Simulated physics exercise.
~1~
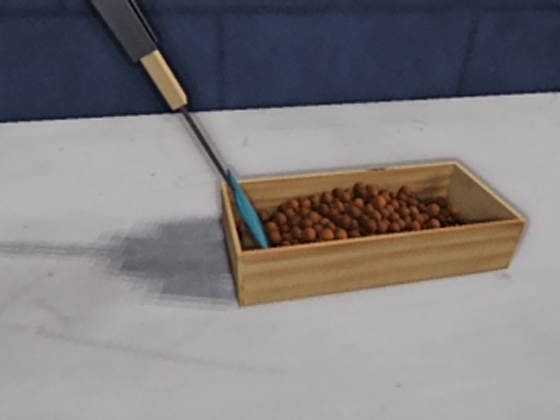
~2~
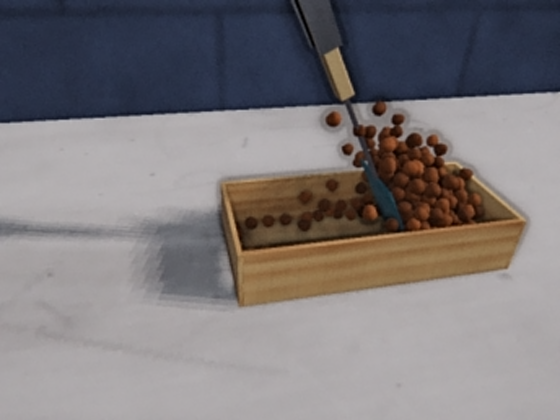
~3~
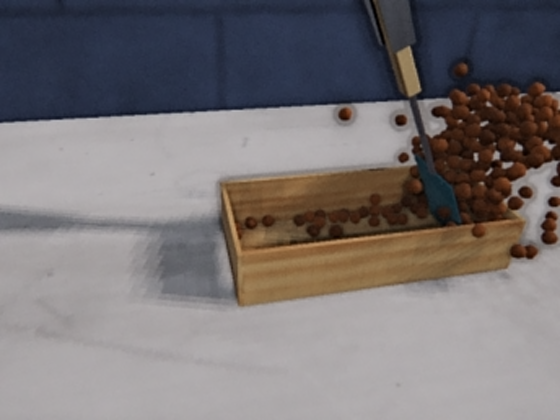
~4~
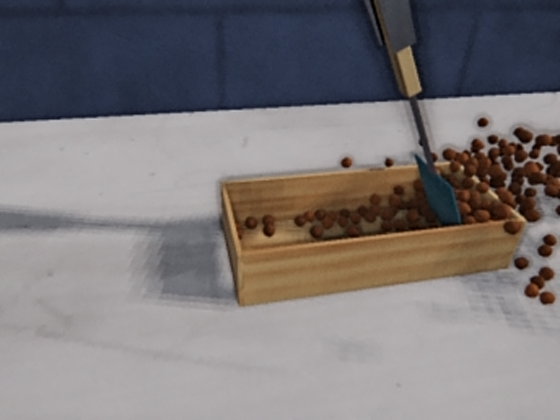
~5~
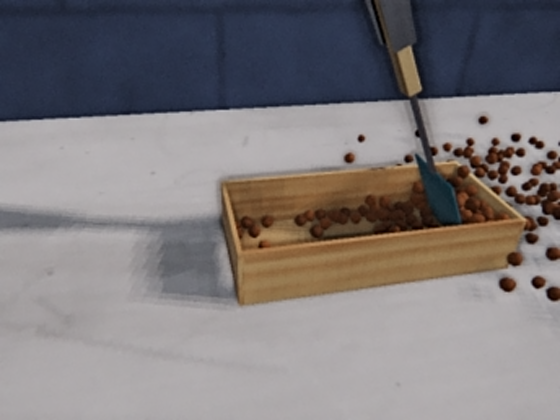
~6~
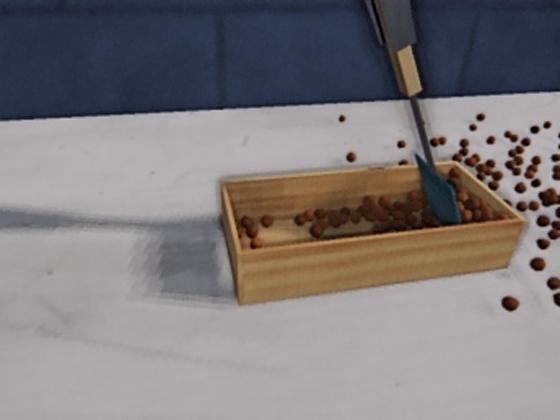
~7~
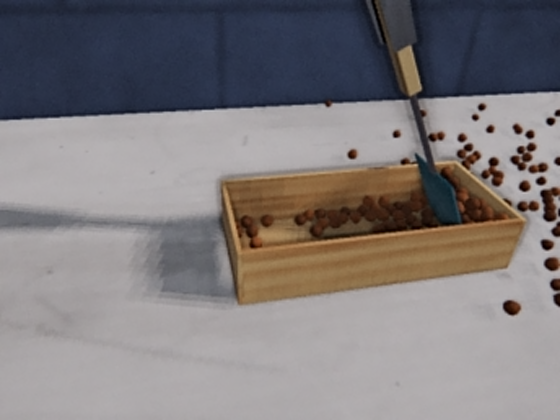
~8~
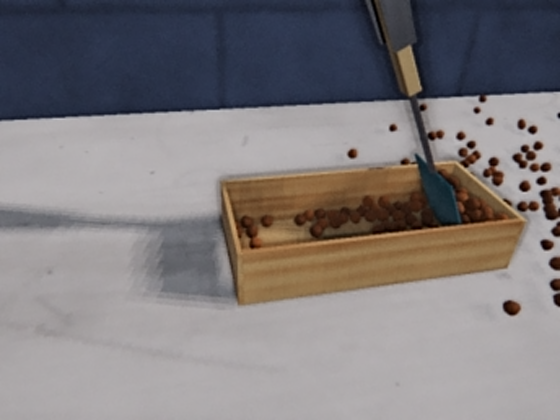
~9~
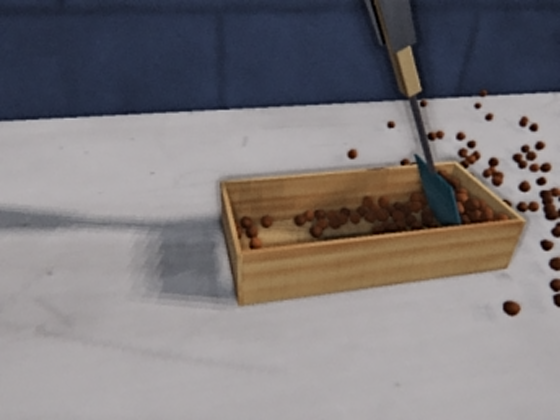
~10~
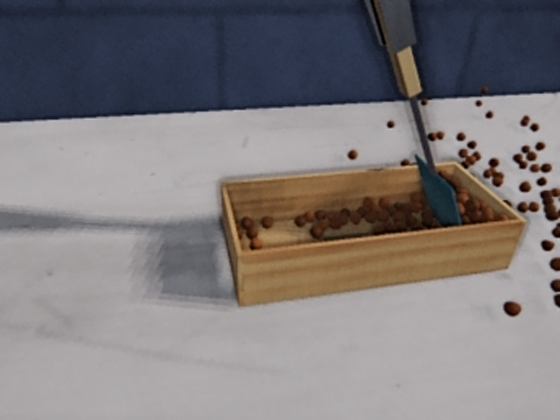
A paddle with a blue blade swept rightward through a wooden tray of small brown balls, piling them up and flinging many over the right end, then stopped inside, leaving some in the tray and the rest scattered across the white tabletop.
